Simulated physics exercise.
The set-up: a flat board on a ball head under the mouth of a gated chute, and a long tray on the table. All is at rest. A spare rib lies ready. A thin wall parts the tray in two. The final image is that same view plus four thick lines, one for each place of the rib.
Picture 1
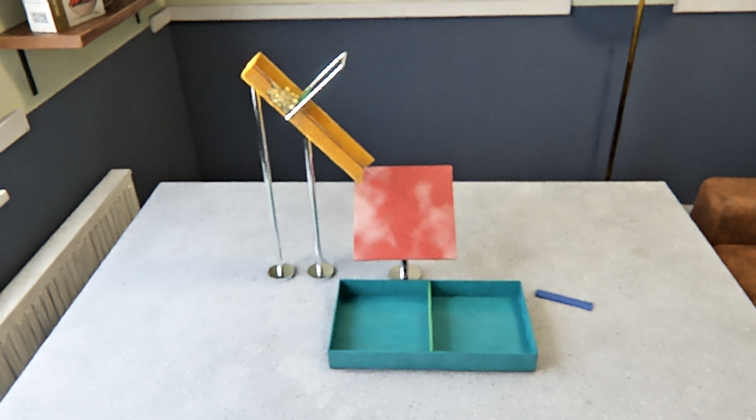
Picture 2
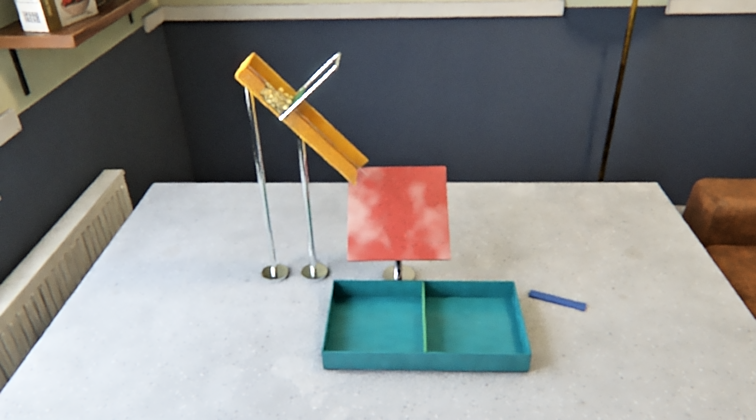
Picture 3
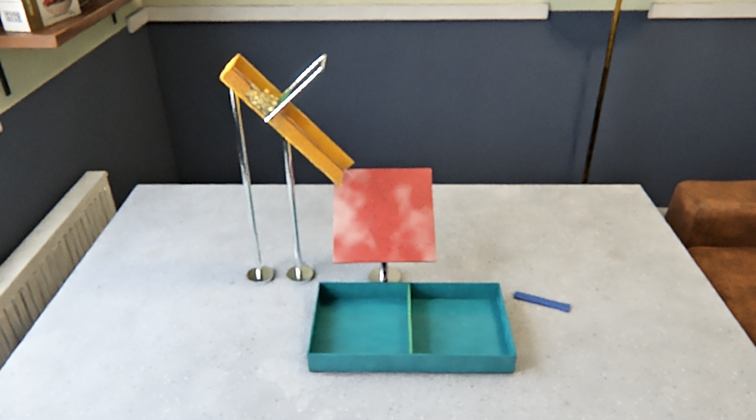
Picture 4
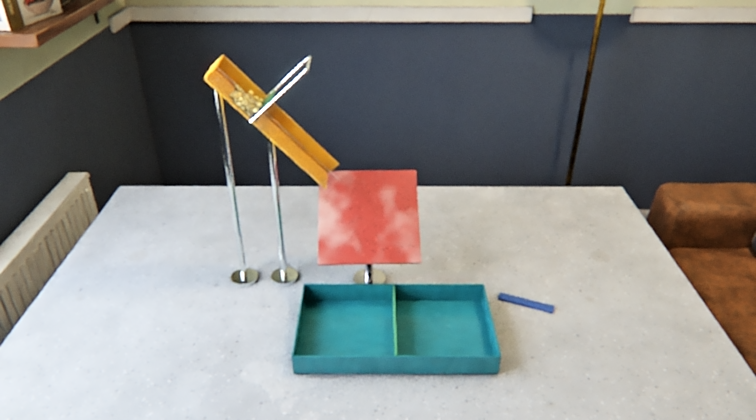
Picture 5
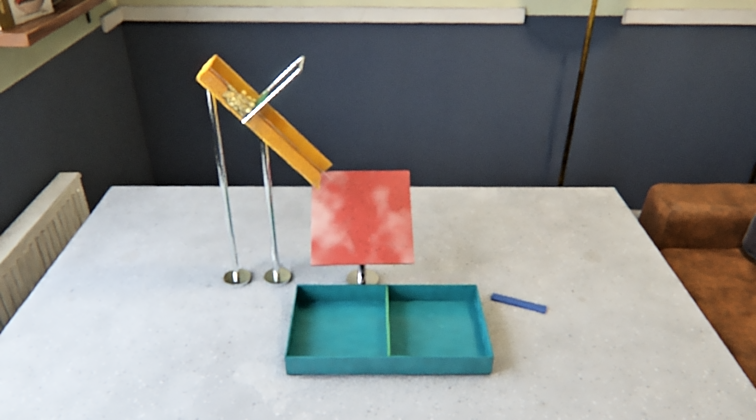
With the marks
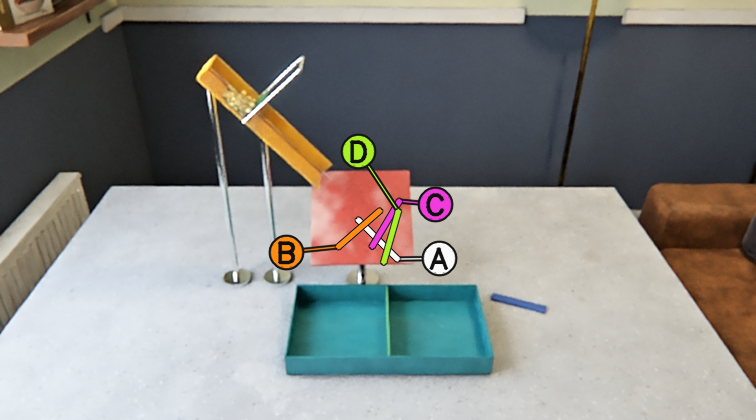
Camera drifting slightly right past a motionless orange chute with its gate shut, a tilted red board and a divided teal tray.
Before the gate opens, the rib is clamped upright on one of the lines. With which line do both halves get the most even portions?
A.
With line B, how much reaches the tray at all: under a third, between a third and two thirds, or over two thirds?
It is over two thirds.
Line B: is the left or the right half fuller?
Left.
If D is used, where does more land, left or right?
The left half.
On the marked copy, line A from (358, 219) to (397, 259); line B from (379, 210) to (338, 246); line C from (399, 201) to (372, 246); line D from (398, 211) to (383, 262).
If A is chosen, of what is caught, about half in the left half, about half in the right.
If B is chosen, of what is caught, most in the left half, a small part in the right.
If C is chosen, of what is caught, most in the left half, a small part in the right.
If D is chosen, of what is caught, most in the left half, a small part in the right.
